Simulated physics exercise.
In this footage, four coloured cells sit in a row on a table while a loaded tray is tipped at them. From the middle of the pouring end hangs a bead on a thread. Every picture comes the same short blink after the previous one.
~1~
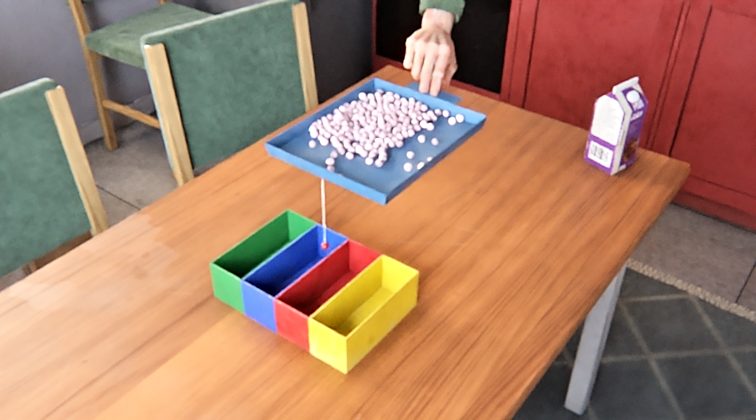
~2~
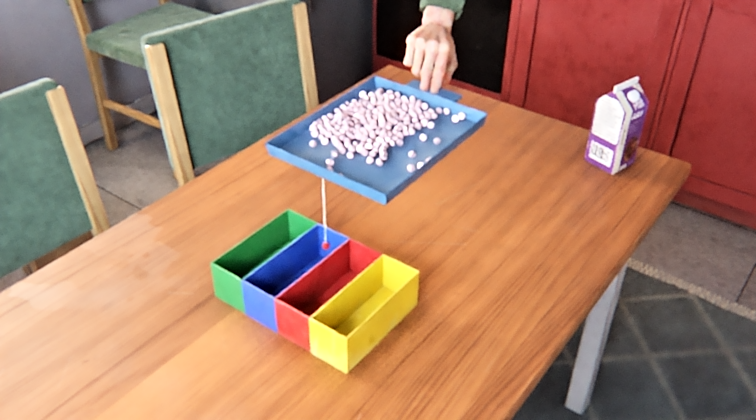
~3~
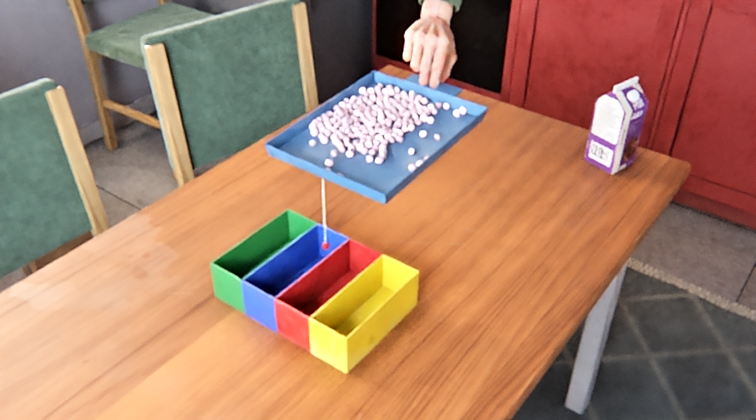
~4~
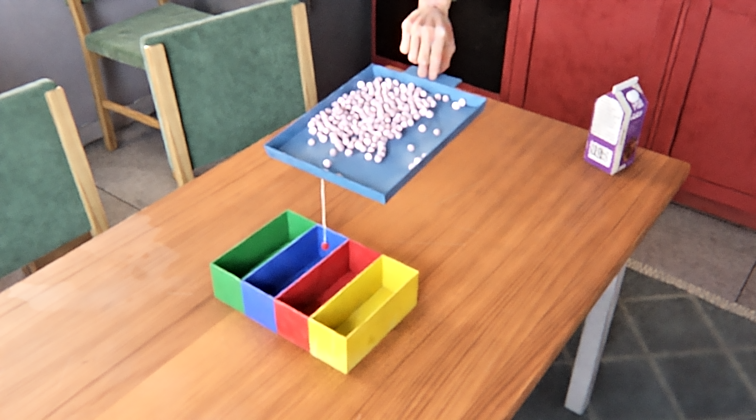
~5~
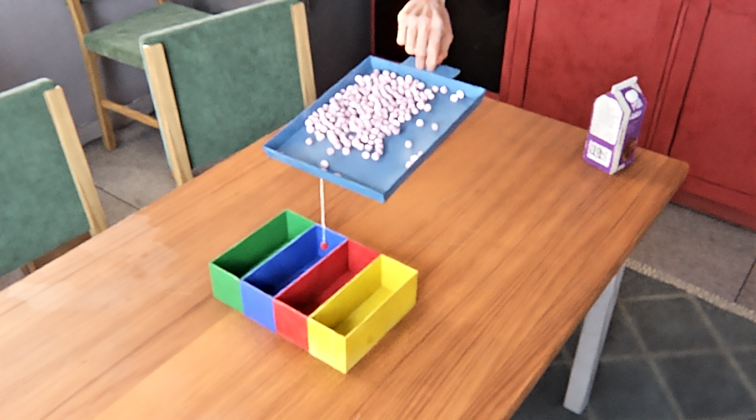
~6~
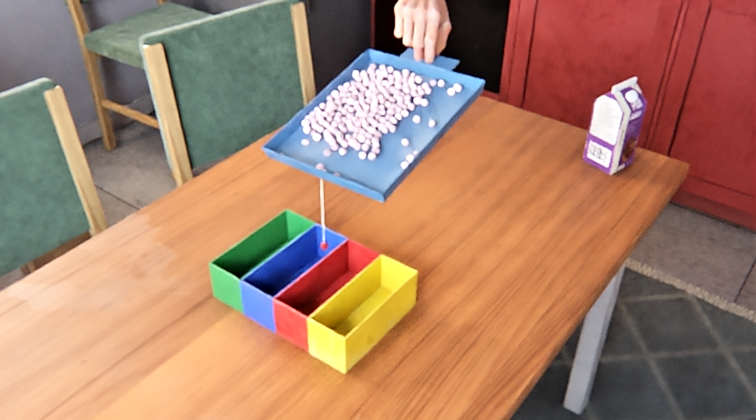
To begin with, a hand holds a blue tray of small pale pink pellets nearly level above a row of green, blue, red and yellow compartments on a wooden table. The hand then gradually raises the far end, tilting the tray toward the compartments, and the pellets shift slightly on it.
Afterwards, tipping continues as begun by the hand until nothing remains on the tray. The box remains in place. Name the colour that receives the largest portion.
Green.
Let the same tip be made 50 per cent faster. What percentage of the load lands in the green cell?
That works out at roughly 40 per cent.
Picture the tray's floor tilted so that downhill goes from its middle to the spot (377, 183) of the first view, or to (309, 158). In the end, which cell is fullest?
Well, with the first heading it's the yellow one, and with the second it's that green cell.
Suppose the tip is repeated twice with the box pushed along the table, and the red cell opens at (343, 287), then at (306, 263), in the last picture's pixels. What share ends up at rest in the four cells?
Roughly 70 %, then roughly 100 %.
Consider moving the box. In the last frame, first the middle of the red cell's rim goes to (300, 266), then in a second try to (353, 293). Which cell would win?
One: That blue cell. Two: The green one.
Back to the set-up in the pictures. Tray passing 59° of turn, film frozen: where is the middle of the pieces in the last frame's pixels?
Look about (305, 150) in the last picture.
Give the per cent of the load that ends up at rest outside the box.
10 per cent.
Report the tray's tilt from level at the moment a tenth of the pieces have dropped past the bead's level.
Somewhere near 70°.
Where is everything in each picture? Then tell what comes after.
The first picture shows corners of the pouring end (268, 143) and (385, 193), level; middle of the load (373, 124), sugar pearls; bead on its thread (325, 246); green cell (228, 285); blue cell (259, 303); red cell (293, 322); yellow cell (328, 343).
The second picture shows corners of the pouring end (269, 143) and (385, 192), level; middle of the load (374, 123).
The third picture shows corners of the pouring end (268, 143) and (385, 192), tipped barely, lowest at the left corner; middle of the load (373, 120).
The fourth picture shows corners of the pouring end (267, 145) and (384, 192), tipped a little, lowest at the left corner; middle of the load (372, 116), about a tenth on the move.
The fifth picture shows corners of the pouring end (266, 145) and (382, 192), tipped a little, lowest at the left corner; middle of the load (370, 111), about a tenth on the move.
The sixth picture shows corners of the pouring end (265, 147) and (381, 192), tipped a little, lowest at the left corner; middle of the load (367, 108), the larger part on the move; green cell (227, 285); blue cell (258, 303); red cell (292, 322); yellow cell (327, 343).
Just after the last frame, tray tipped steeply; almost all on the tray; just a few in the green cell; just a few in the blue cell; just a few falling or outside the box.
A moment on, tray tipped right over; about a tenth on the tray; roughly a third in the green cell; roughly a quarter in the blue cell; about a tenth in the red cell; just a few in the yellow cell; roughly a quarter falling or outside the box.
Further on, tray tipped past a quarter turn; roughly half in the green cell; roughly a third in the blue cell; about a tenth in the red cell; just a few in the yellow cell; about a tenth falling or outside the box.
When it is over, tray tipped past a quarter turn; roughly half in the green cell; roughly a third in the blue cell; about a tenth in the red cell; just a few in the yellow cell; about a tenth outside the box.
